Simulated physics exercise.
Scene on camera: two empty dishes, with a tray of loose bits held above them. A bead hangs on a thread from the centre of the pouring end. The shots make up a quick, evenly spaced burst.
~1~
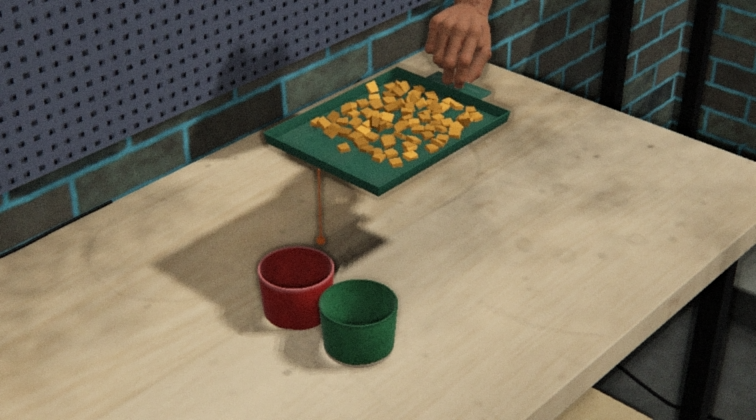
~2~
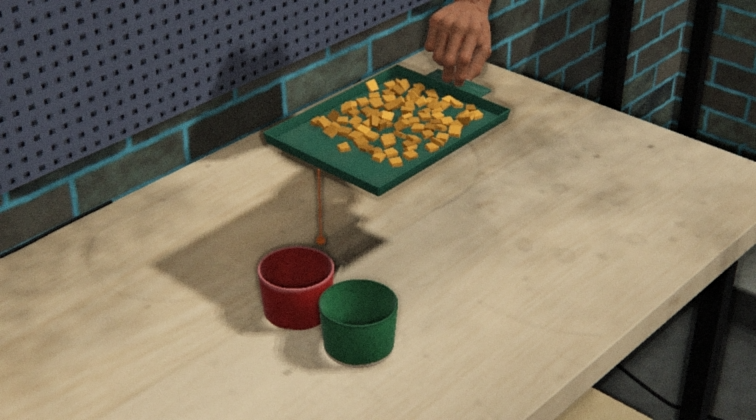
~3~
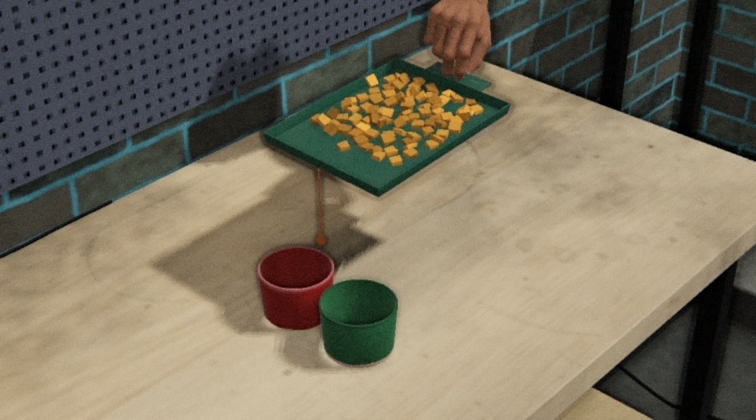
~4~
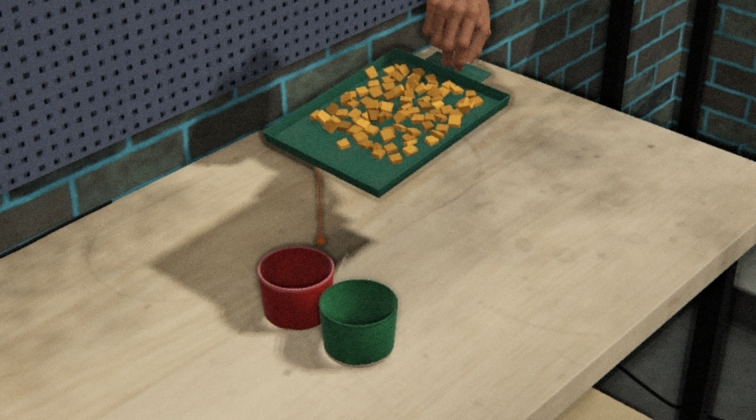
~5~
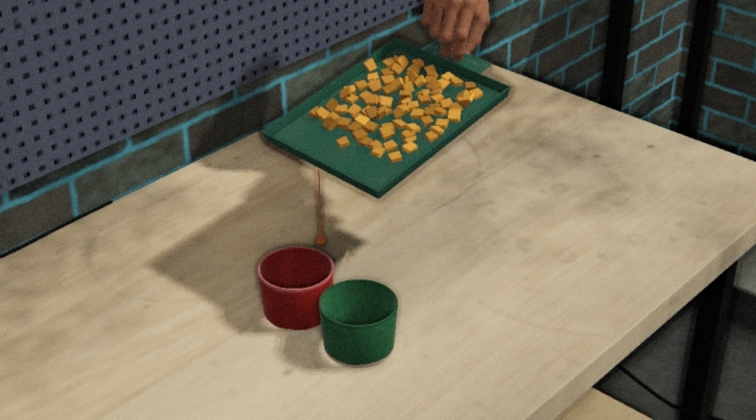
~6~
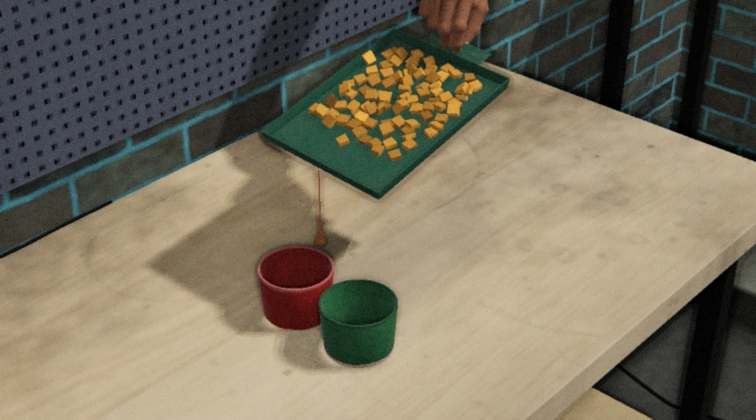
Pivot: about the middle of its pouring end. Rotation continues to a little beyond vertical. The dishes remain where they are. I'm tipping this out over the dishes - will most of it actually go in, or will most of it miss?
Most of it will go in.
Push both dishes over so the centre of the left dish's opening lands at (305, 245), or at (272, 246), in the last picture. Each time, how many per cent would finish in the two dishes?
50 %, 70 %.
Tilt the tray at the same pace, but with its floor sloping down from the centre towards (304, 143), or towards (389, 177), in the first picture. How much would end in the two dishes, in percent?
The first try gives close to 10 percent; the next gives 10 percent.
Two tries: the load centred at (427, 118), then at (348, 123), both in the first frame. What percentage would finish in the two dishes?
Estimate: 80 % first, 70 % second.
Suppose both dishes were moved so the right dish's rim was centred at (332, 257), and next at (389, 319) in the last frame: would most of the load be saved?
For the two tries in order: Not as much as half, exceeding half.
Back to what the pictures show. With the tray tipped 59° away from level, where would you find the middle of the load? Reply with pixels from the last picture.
Around (347, 157).
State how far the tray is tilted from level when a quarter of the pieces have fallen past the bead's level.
105°.
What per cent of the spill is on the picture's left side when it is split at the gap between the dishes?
Share to the left: Near 40 per cent.
Just after the last frame, tray tipped steeply; the larger part on the tray; just a few in the right dish; just a few in the left dish; just a few outside both; about a tenth in the air.
A moment on, tray tipped right over; roughly two thirds on the tray; about a tenth in the right dish; about a tenth in the left dish; about a tenth outside both; about a tenth in the air.
Further on, tray tipped past a quarter turn; roughly a third in the right dish; roughly a third in the left dish; roughly a quarter outside both.
When it is over, tray tipped past a quarter turn; roughly a third in the right dish; roughly a third in the left dish; roughly a quarter outside both.
